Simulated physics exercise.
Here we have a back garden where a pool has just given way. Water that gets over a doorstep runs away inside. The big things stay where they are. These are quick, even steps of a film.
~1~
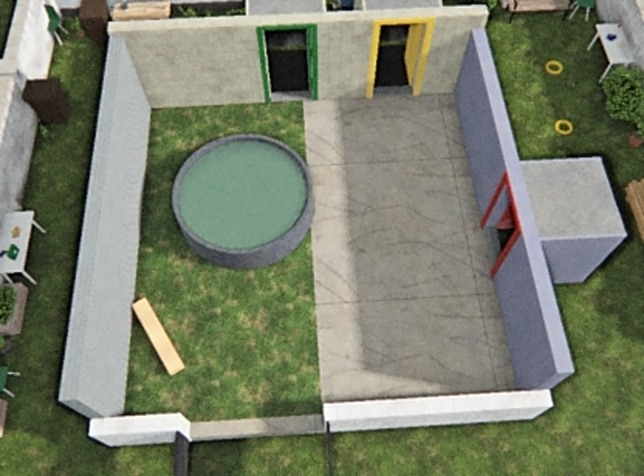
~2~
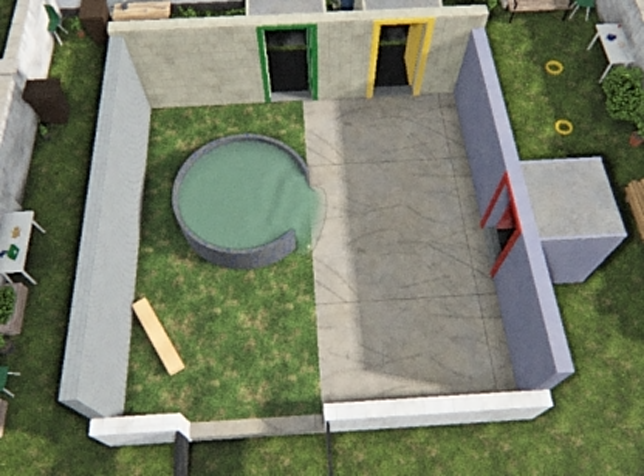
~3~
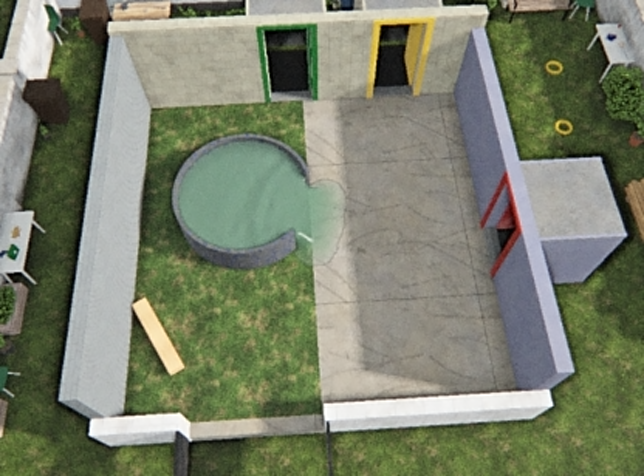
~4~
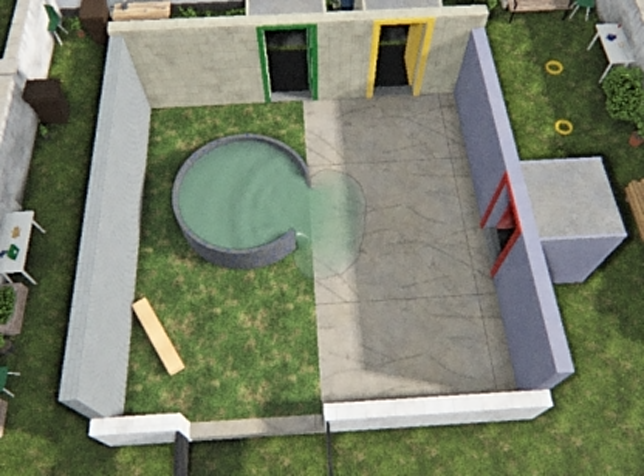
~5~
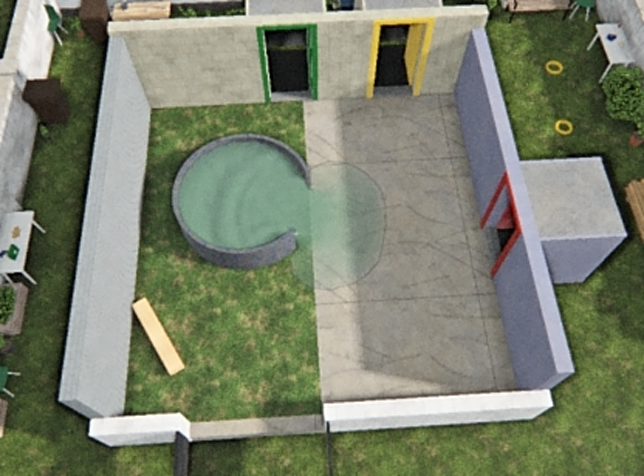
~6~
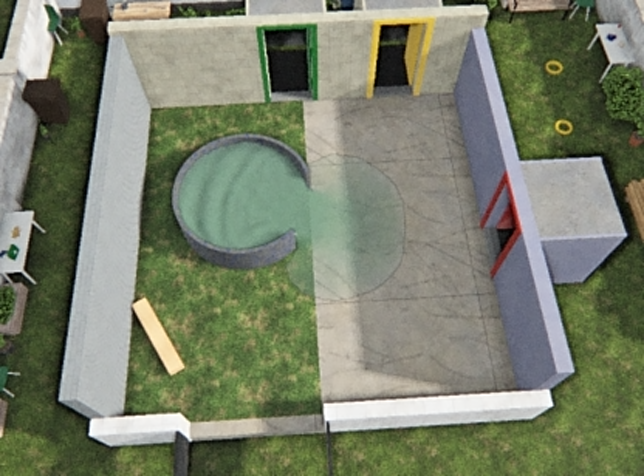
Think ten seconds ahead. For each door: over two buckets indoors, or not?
The yellow door takes more than that; the green door stays under that; the red door takes more than that.
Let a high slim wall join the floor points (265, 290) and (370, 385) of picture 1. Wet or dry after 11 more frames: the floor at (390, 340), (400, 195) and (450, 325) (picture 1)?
As listed: Awash, covered, wet.
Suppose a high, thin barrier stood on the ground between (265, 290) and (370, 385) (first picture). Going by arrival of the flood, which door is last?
I say the green-painted one.
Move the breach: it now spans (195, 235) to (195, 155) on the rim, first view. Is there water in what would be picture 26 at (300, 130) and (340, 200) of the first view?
In turn: Covered, not flooded.
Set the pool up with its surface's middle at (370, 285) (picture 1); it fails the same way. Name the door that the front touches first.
First comes the door marked red.
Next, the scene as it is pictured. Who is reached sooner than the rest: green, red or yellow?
First comes the red-painted one.
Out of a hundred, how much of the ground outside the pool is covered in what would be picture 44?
Near 70 in a hundred.
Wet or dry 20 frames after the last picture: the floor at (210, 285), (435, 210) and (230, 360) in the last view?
One after the other: No water, awash, no water.
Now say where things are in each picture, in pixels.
The round tank at (243, 193) is whole and still, in the first frame.
Water pours out at (308, 215) and has run to (320, 190), in the second frame.
The front is at (335, 184), out from the gap at (308, 216), in the third frame.
Water pours out at (308, 216) and has run to (349, 179), in the fourth frame.
The front is at (373, 261), out from the gap at (308, 216), in the fifth frame.
Water pours out at (308, 216) and has run to (394, 266), in the sixth frame.
A moment on, water covers 30 % of the floor; the yellow door not reached, the green door not reached, the red door wet at the sill, nothing in.
Next, water covers 45 % of the floor; the yellow door not reached, the green door not reached, the red door over two buckets in.
Then, water covers 50 % of the floor; the yellow door under two buckets in, the green door not reached, the red door far over two buckets in.
Later, water covers 70 % of the floor; the yellow door over two buckets in, the green door wet at the sill, nothing in, the red door far over two buckets in.
In the end, water covers 95 % of the floor; the yellow door far over two buckets in, the green door under two buckets in, the red door far over two buckets in.
